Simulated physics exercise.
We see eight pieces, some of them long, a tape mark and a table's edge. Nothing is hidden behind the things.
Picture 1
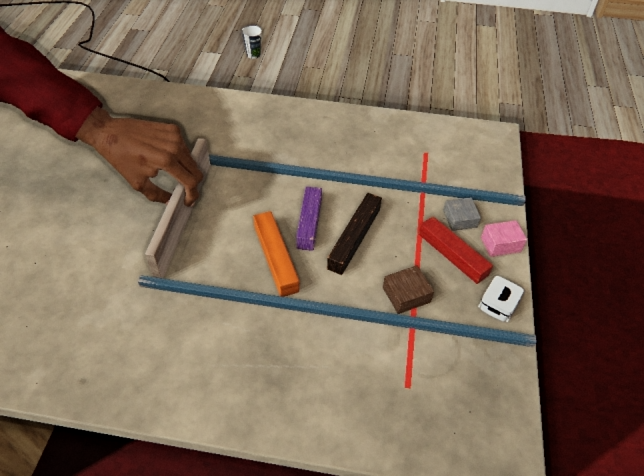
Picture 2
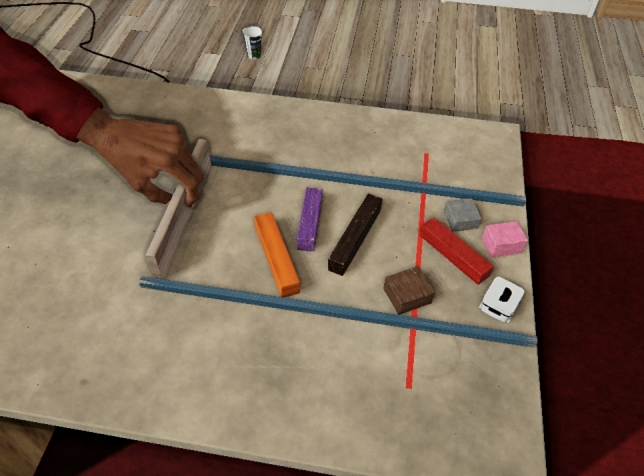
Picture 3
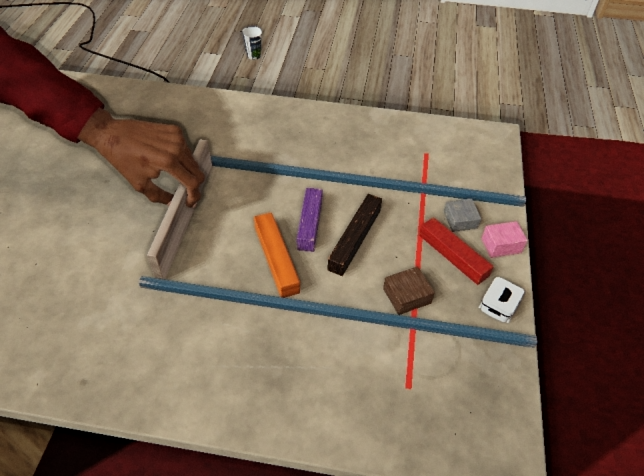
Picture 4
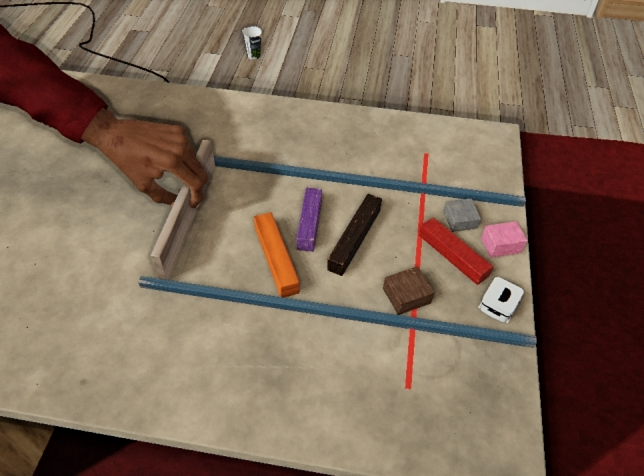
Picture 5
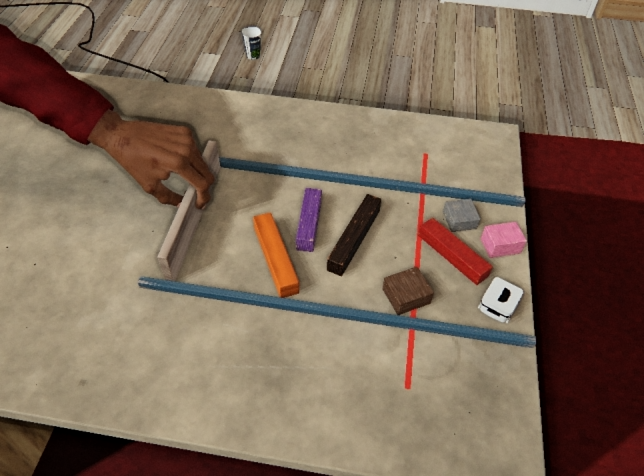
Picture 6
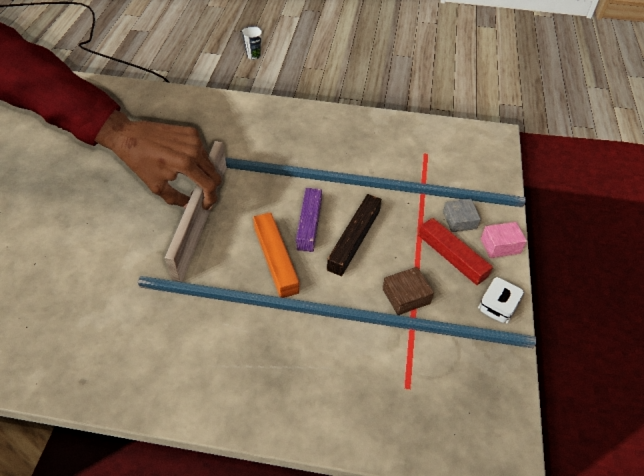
A pale board, held upright by a hand in a red sleeve, stayed nearly still at first, then slid slightly right between two blue rails toward the scattered blocks, which did not move.
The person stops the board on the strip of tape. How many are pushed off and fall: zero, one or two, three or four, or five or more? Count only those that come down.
The number that fall off is zero.
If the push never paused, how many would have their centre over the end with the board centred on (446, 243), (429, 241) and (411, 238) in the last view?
The counts: 1, 0 and 0.
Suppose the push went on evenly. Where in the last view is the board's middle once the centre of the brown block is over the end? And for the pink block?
For the brown block at (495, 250), for the pink block at (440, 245).
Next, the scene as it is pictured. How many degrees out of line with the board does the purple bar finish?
Near 20 degrees.
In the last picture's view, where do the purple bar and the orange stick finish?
The purple bar stops around (442, 230); the orange stick around (427, 277).
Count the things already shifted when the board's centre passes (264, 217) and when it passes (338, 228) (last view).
1 and 3.
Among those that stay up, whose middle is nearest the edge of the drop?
Foremost is the pink block.
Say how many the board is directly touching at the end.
It touches 2.
A little later, none off yet; pink block at rest near (503, 240); white case at rest near (500, 302); grey block at rest near (461, 216).
Next, none off yet; pink block at rest near (503, 240); white case at rest near (500, 302); grey block moving near (464, 214).
When it is over, the number that fall off is zero.
